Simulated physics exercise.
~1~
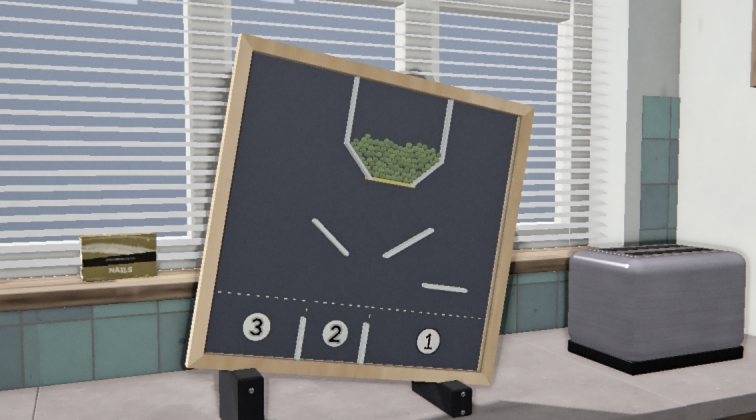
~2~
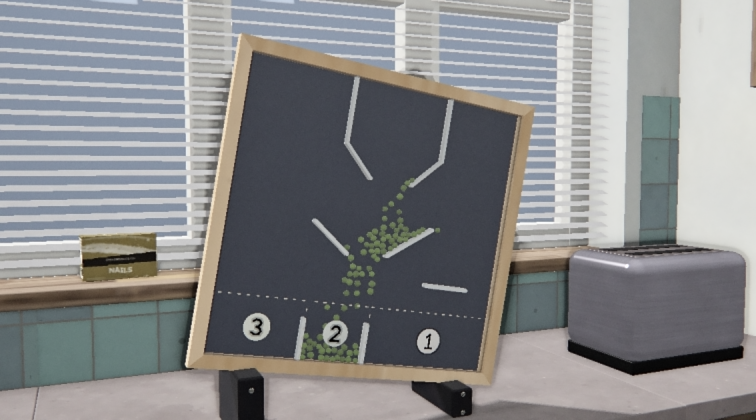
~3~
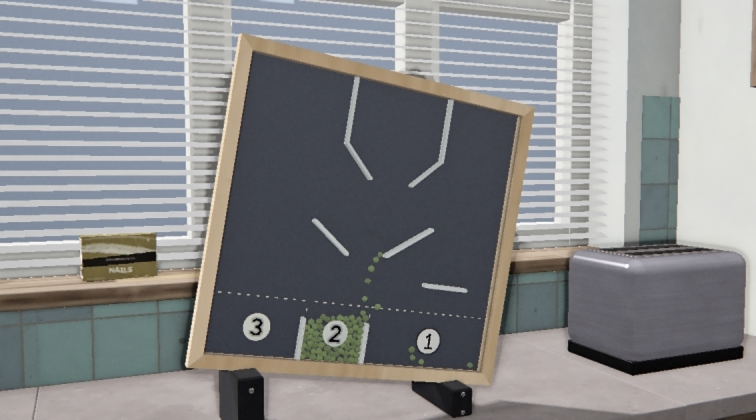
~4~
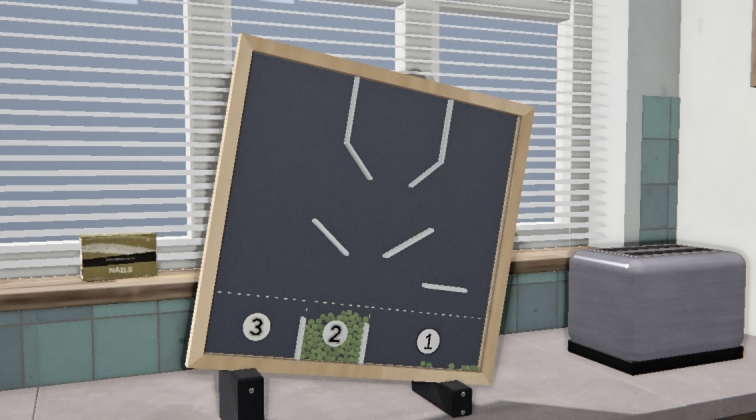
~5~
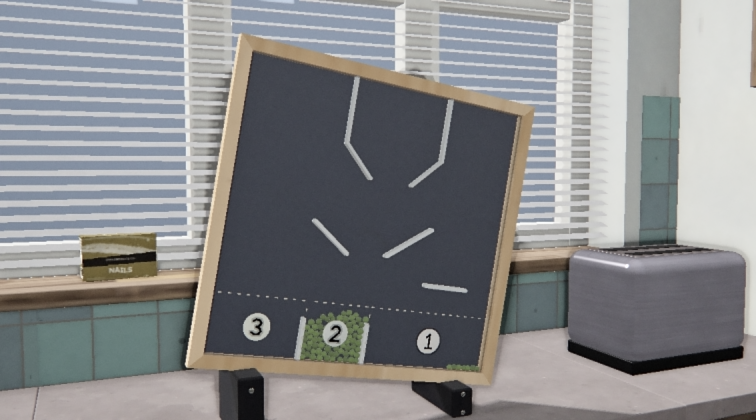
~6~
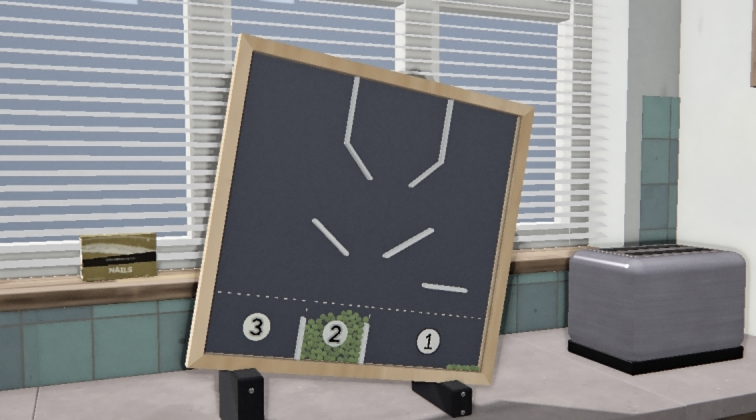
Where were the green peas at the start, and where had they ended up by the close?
At the start the peas were piled in the funnel near the top of the board. By the close they lay at the bottom, mostly heaped in the middle bin with a few in the right one.
